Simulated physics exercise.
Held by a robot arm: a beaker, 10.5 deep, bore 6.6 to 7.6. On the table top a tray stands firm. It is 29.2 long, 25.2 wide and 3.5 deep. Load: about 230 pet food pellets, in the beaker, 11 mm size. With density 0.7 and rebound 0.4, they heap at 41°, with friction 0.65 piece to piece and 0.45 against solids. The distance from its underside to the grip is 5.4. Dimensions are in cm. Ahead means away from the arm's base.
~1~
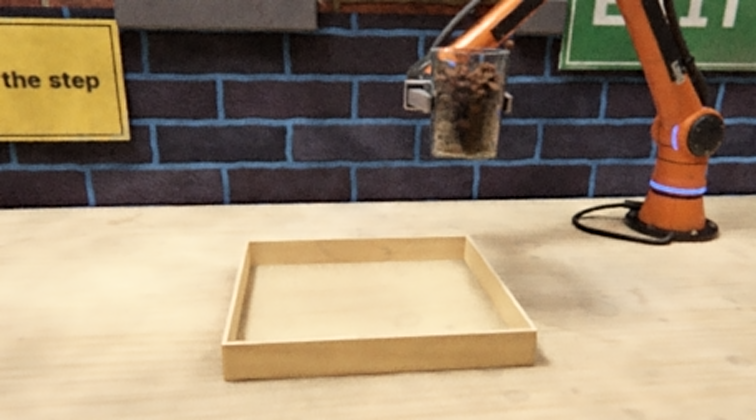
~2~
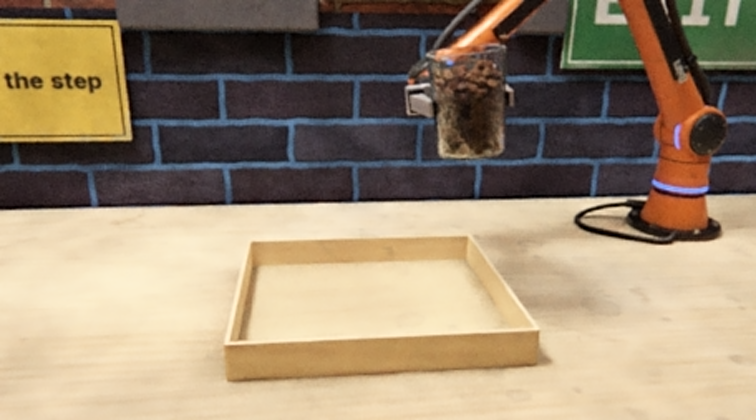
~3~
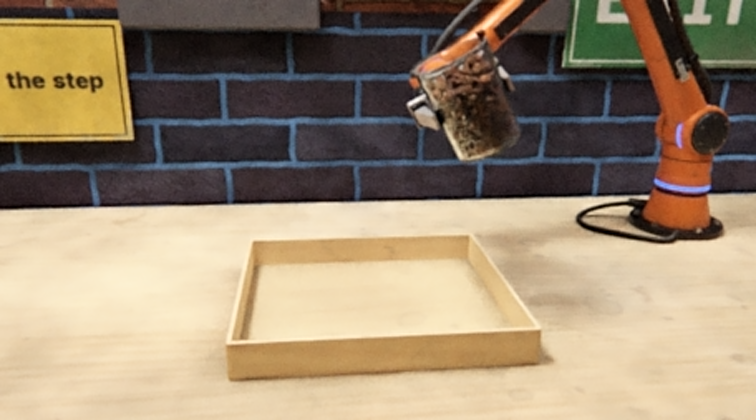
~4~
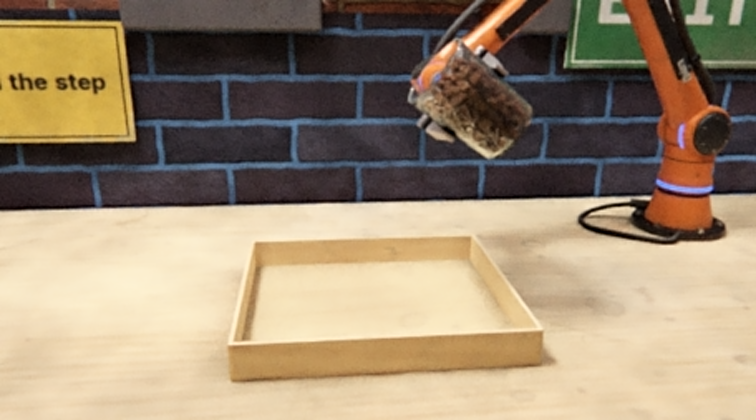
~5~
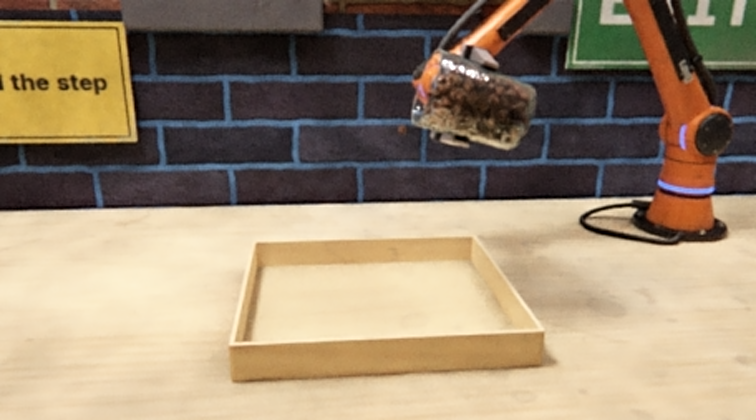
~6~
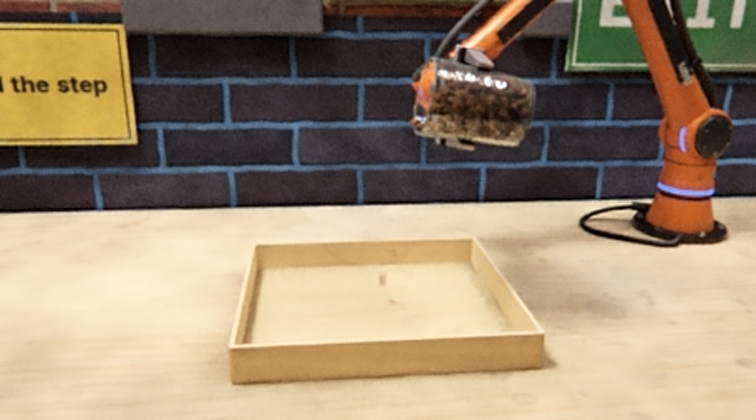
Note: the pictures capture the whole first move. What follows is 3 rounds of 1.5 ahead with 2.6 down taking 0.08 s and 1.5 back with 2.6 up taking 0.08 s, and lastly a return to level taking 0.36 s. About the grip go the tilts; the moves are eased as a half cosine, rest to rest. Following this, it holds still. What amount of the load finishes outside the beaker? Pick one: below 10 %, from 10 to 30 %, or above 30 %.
From 10 to 30 %.
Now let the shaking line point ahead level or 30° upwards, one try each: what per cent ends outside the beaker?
Try one gives about 60 in a hundred, try two about 80 in a hundred.
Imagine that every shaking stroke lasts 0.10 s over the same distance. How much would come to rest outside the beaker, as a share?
Roughly 5 in a hundred.
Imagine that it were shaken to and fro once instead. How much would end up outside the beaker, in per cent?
My guess is near 5 per cent.
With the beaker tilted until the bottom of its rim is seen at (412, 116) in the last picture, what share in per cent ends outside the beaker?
Somewhere around 5 %.
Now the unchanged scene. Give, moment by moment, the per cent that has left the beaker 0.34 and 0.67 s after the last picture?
Around 5 % and around 20 %.
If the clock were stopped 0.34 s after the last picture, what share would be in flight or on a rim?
3 per cent.
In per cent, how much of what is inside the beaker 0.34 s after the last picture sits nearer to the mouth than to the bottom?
40 %.
Then, 0.34 s after the last picture, tilted 80° forward, highest piece 26 above the table; 217 in the beaker, 8 in the tray, 6 in flight or on a rim.
Then, 0.67 s after the last picture, tilted 36° forward, highest piece 27 above the table; 189 in the beaker, 36 in the tray, 2 on the table or floor, 4 in flight or on a rim.
Then, 1.04 s after the last picture, level, highest piece 28 above the table; 189 in the beaker, 40 in the tray, 2 on the table or floor.
Then, 2.09 s after the last picture, level, highest piece 28 above the table; 189 in the beaker, 40 in the tray, 2 on the table or floor.
Final count, 189 in the beaker, 40 in the tray, 2 on the table or floor. That is 18 % outside the beaker.
